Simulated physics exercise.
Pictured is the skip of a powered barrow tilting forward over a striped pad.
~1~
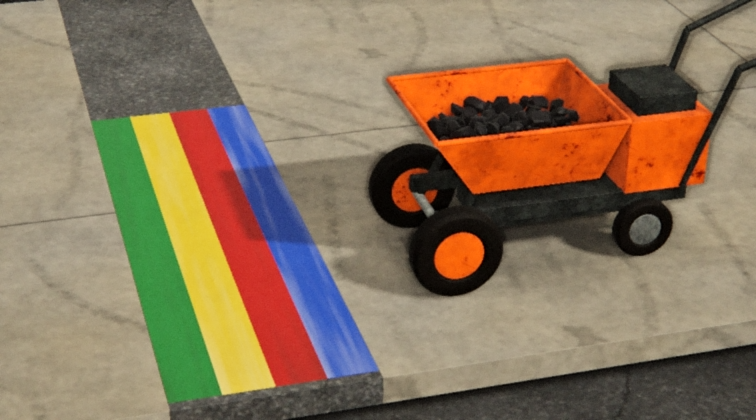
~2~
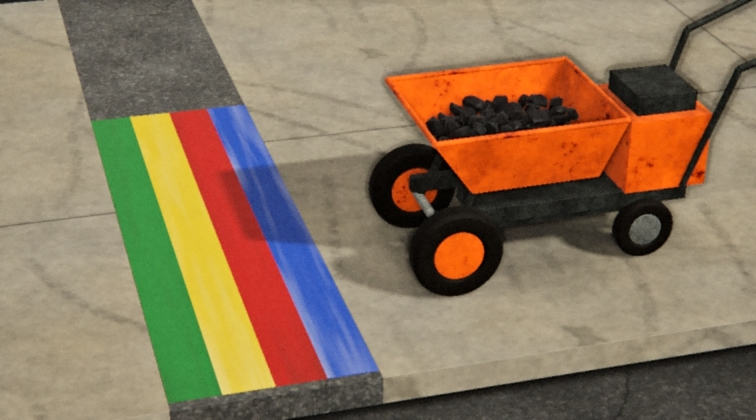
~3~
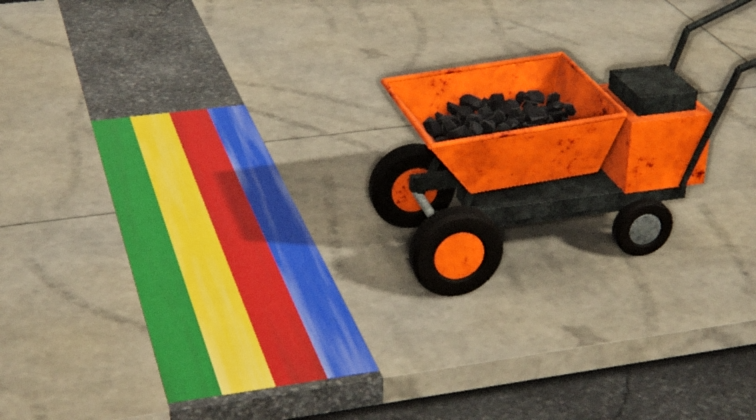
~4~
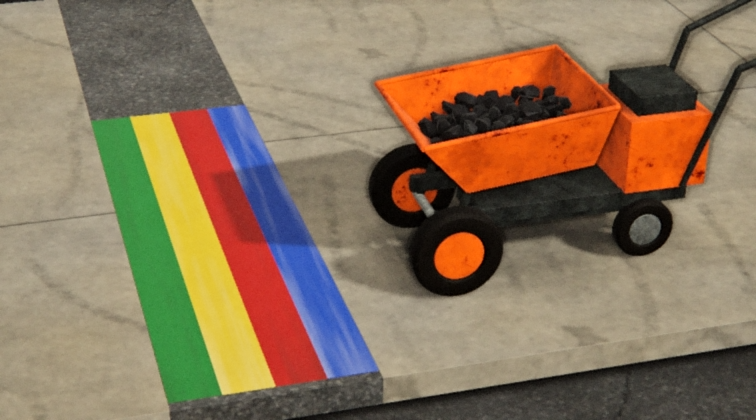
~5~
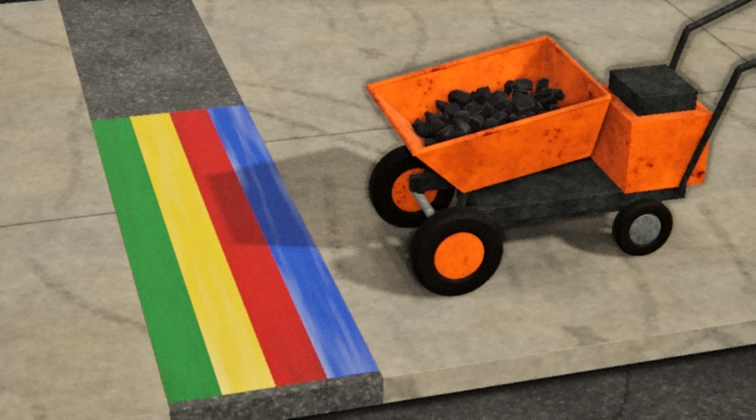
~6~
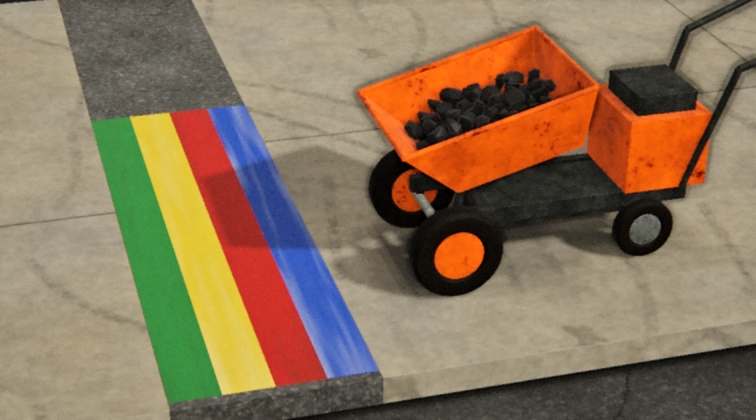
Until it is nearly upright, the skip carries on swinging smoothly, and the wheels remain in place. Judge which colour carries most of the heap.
The colour carrying most is red.
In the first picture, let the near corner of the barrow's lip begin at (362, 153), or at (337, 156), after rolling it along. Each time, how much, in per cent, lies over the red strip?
The shares come out close to 10 and 0 per cent, in that order.
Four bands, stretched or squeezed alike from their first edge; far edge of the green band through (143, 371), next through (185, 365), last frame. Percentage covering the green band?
In order, 10 % and 10 %.
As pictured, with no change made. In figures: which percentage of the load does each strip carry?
Per cent of the load - blue strip: 25, red strip: 40, yellow strip: 20, green strip: 10.
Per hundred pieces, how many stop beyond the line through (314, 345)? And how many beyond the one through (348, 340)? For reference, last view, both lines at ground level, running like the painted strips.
I'd say some 70 in a hundred, and after that 90 in a hundred.
Soon after the last picture, skip tipped steeply; all in the skip.
A little later, skip tipped right over; nearly all in the skip; a small part over the blue strip; a stray few over the red strip.
Later still, skip tipped right over; a small part in the skip; about a quarter over the blue strip; about a third over the red strip; about a quarter over the yellow strip; a small part over the green strip.
At rest, skip tipped right over; about a quarter over the blue strip; about a third over the red strip; about a quarter over the yellow strip; a small part over the green strip; a stray few off the paint.
